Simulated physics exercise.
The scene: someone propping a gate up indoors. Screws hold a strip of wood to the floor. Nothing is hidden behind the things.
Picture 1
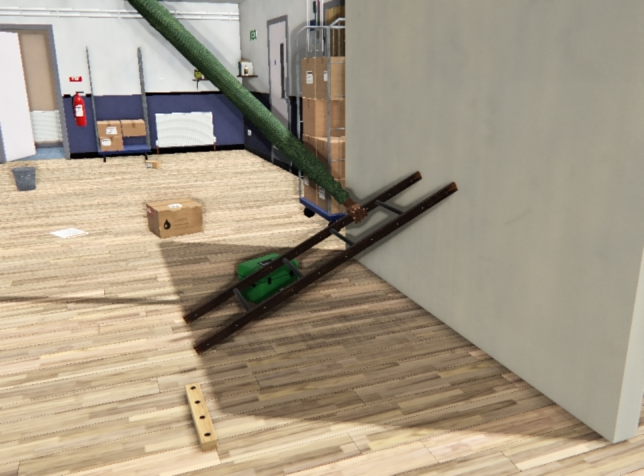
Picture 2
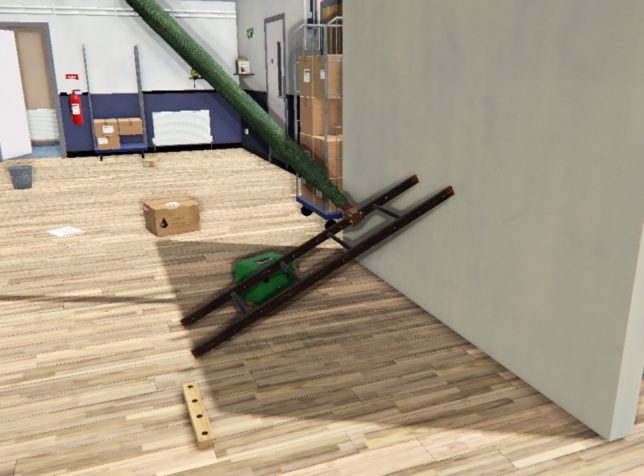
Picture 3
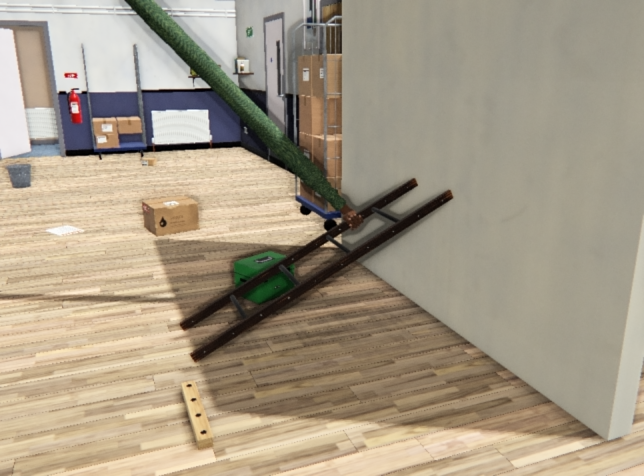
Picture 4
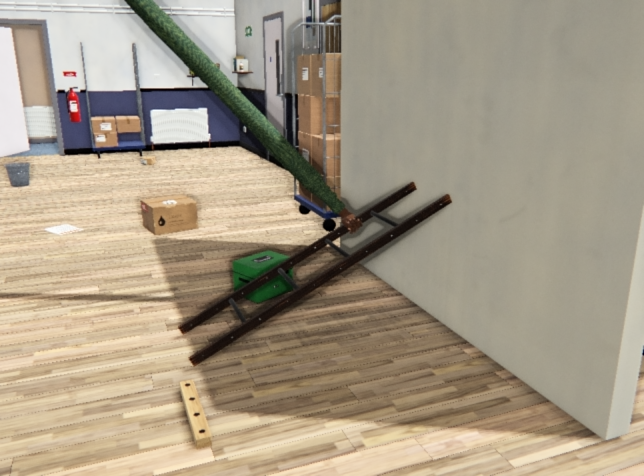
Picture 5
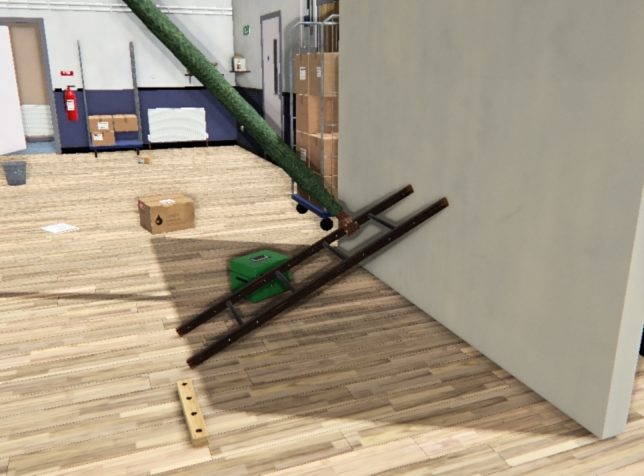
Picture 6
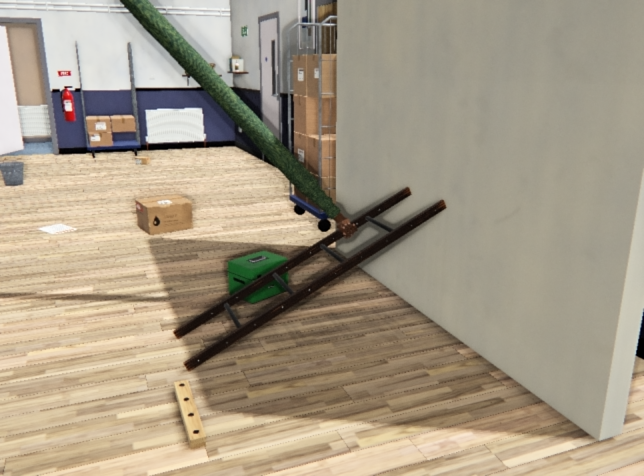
The footage shows a black, ladder-like gate slanting beside a pale wall, with a green toolbox and wooden strip on the floor. Beneath a long green beam meeting it, the gate lowers slightly as the view drifts a little.
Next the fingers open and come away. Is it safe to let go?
The black gate slides out and falls.
Then, 0.22 s on from there, black gate turned 6° from its first pose near (304, 283).
Then, 0.32 s on from there, black gate turned 15° from its first pose near (299, 304).
Then, 0.38 s on from there, black gate turned 22° from its first pose near (296, 322).
In the end, the black gate slips down, near (295, 330); the other things unmoved.
